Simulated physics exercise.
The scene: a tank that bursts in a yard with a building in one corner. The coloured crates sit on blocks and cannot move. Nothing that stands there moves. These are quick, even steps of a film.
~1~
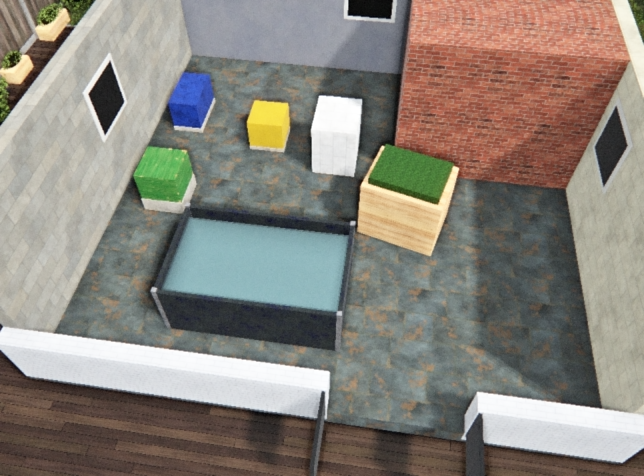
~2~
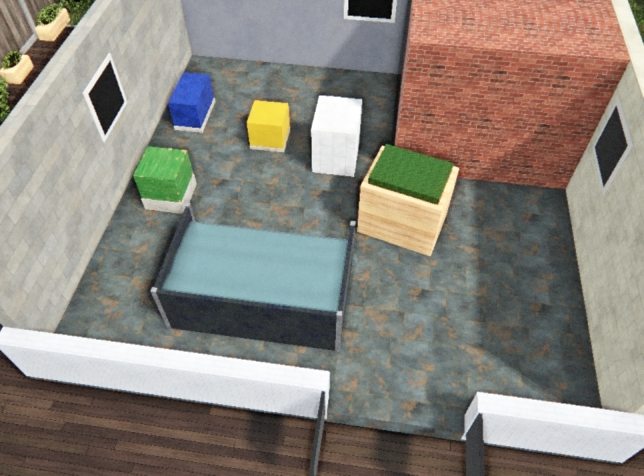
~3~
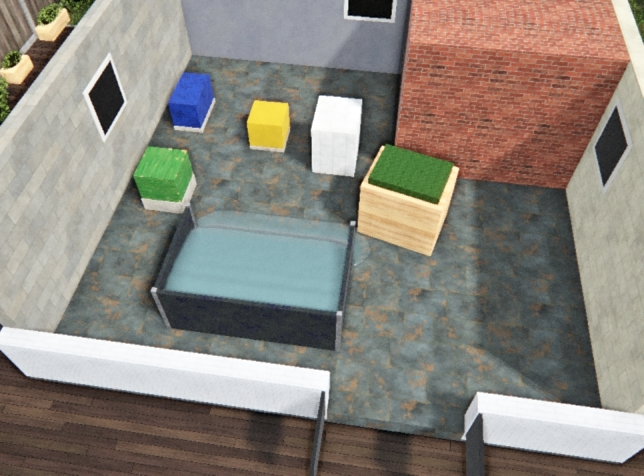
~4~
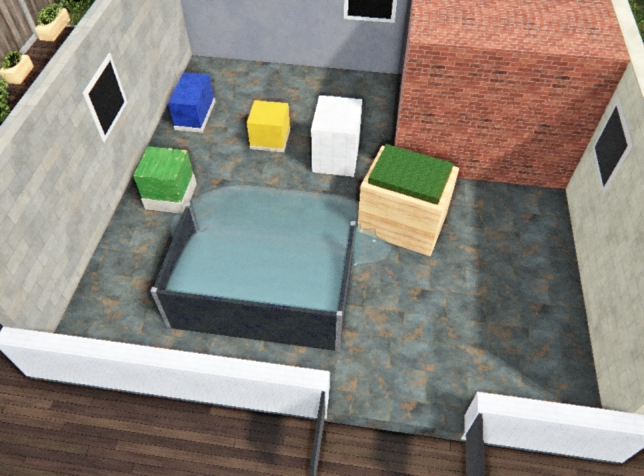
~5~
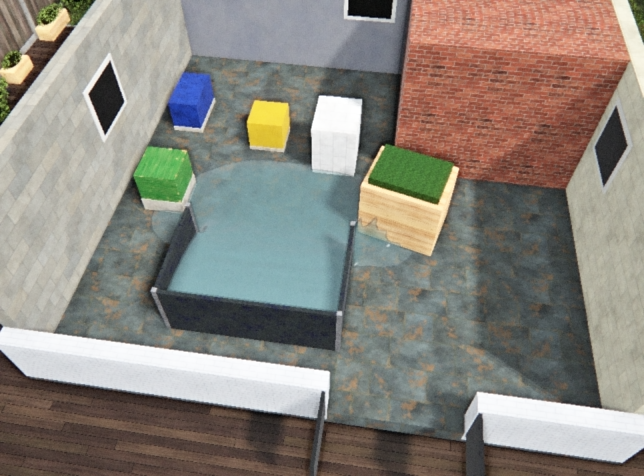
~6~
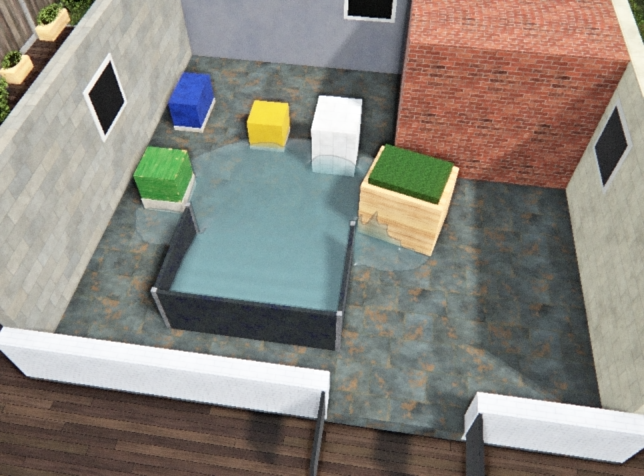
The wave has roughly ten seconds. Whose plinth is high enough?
In the end: The green crate escapes dry; the blue crate is wetted; the yellow crate is wetted.
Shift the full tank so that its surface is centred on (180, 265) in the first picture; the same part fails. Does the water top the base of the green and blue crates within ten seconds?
Then: Green gets wet, blue is wetted.
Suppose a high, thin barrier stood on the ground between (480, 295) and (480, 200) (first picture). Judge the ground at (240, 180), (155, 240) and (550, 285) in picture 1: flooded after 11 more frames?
As listed: Wet, no water, no water.
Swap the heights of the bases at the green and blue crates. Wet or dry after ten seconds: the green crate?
My reading: The green one is topped.
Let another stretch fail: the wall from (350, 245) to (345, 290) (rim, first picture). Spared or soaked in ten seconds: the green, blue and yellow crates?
Then: Green stays dry; blue is safe; yellow is spared.
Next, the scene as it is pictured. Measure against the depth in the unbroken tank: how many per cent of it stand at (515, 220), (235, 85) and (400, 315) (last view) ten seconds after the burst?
In that order: 2, 8 and 4 per cent.
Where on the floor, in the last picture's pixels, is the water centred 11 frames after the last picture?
Near (295, 176).
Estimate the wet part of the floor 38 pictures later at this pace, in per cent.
Some 90 per cent.
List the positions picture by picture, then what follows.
In the first picture, still water in the open tank at (259, 259).
In the second picture, the front is at (355, 262), out from the gap on the open tank's far side.
In the third picture, water pours out on the open tank's far side and has run to (365, 245).
In the fourth picture, the front is at (190, 205), out from the gap on the open tank's far side.
In the fifth picture, water pours out on the open tank's far side and has run to (357, 177).
In the sixth picture, the front is at a hidden place, out from the gap on the open tank's far side.
A moment on, water covers 40 % of the floor; the green crate water round its plinth, the blue crate water round its plinth, the yellow crate water round its plinth.
Next, water covers 60 % of the floor; the green crate water round its plinth, the blue crate water round its plinth, the yellow crate water round its plinth.
Then, water covers 65 % of the floor; the green crate water round its plinth, the blue crate water round its plinth, the yellow crate water round its plinth.
Later, water covers 90 % of the floor; the green crate water round its plinth, the blue crate water round its plinth, the yellow crate water round its plinth.
In the end, water covers 100 % of the floor; the green crate stayed above the water, the blue crate was topped, the yellow crate was topped.
